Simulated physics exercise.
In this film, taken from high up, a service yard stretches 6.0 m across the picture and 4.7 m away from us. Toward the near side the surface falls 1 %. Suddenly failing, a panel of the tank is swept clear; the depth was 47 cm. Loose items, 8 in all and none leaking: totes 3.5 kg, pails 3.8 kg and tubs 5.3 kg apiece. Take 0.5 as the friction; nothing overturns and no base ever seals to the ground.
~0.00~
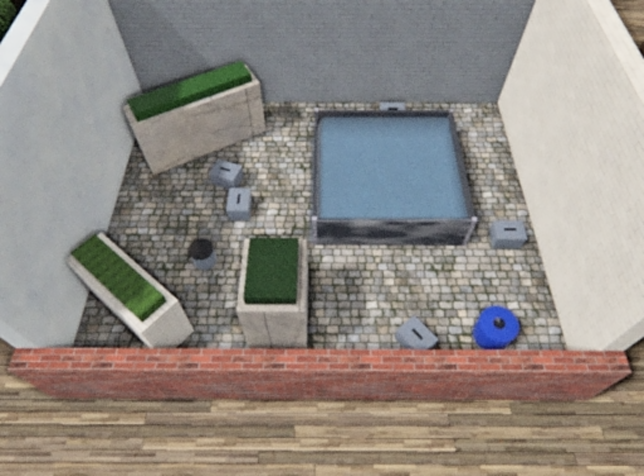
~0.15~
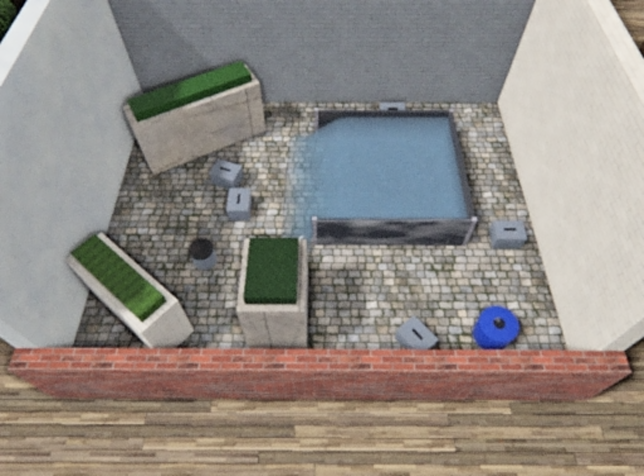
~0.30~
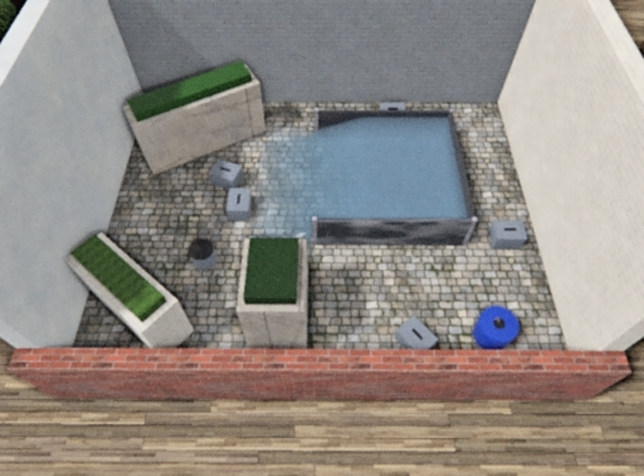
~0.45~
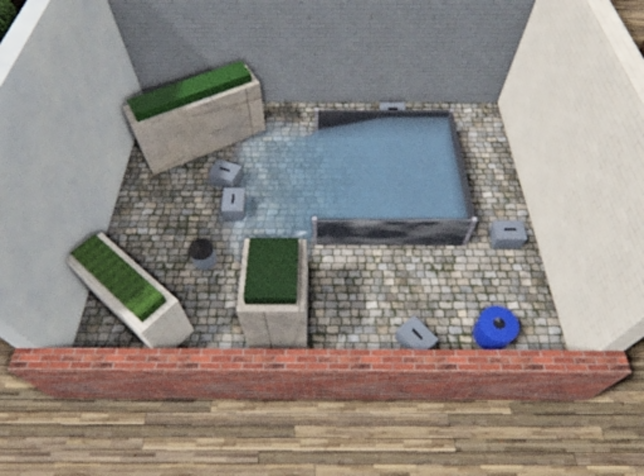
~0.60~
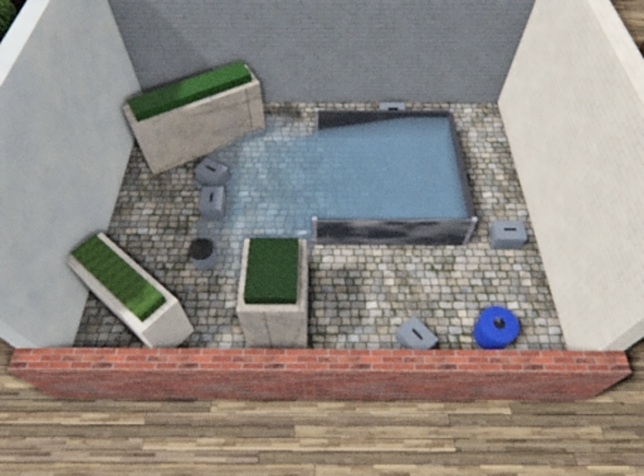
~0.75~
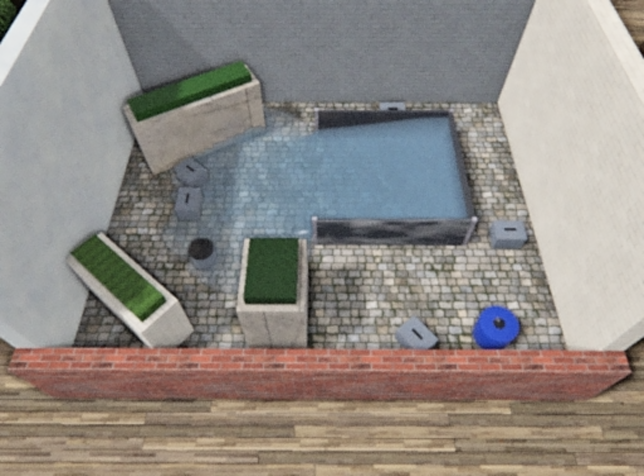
Water poured out through the open left side of a square tank and spread across the cobbled yard, then pushed two small grey blocks leftward while the blue tub stayed where it was.
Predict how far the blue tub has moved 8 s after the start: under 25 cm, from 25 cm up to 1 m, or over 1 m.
Expect a moderate change in position.
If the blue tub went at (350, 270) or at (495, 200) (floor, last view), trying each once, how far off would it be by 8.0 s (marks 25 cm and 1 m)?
Run 1: It is pushed far off. Run 2: It remains nearly still.
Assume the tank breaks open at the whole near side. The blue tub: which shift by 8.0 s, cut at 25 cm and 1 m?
Then the blue tub travels far.
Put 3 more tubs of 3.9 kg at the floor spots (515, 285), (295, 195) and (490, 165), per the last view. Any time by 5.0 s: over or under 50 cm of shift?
Well, in that order it's lower, higher and lower.
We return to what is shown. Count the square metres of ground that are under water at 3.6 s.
At that time the wet patch spans about 17 m2.
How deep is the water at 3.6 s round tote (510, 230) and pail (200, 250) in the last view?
I'd put it at 0 cm and 18 cm respectively.
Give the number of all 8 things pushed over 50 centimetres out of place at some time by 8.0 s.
8.
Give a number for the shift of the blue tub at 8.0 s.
I'd say close to 50 centimetres.
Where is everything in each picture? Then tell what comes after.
The blue tub at (499, 323), on the bottom; 4.1 m2 under water; 0 of 8 have shifted, in the first frame.
The blue tub at (499, 323), on the bottom; water covers 5.0 m2; 0 of 8 have shifted, in the second frame.
The blue tub at (499, 323) rests on the ground; 6.0 m2 under water; 0 of 8 have shifted, in the third frame.
The blue tub at (499, 323), on the bottom; water covers 7.1 m2; 1 of 8 have shifted, in the fourth frame.
The blue tub at (499, 323), on the bottom; water covers 8.2 m2; 2 of 8 have shifted, in the fifth frame.
The blue tub at (499, 323) rests on the ground; water covers 9.3 m2; 2 of 8 have shifted, in the sixth frame.
After 1.6 s the blue tub is near (499, 323), 0.0 m from its start, aground; 3 afloat.
After 3.6 s the blue tub is near (499, 323), 0.0 m from its start, aground; 4 afloat.
After 5.6 s the blue tub is near (537, 313), 0.5 m from its start, aground; 4 afloat.
After 8.0 s the blue tub is near (529, 299), 0.5 m from its start, afloat; 8 afloat.
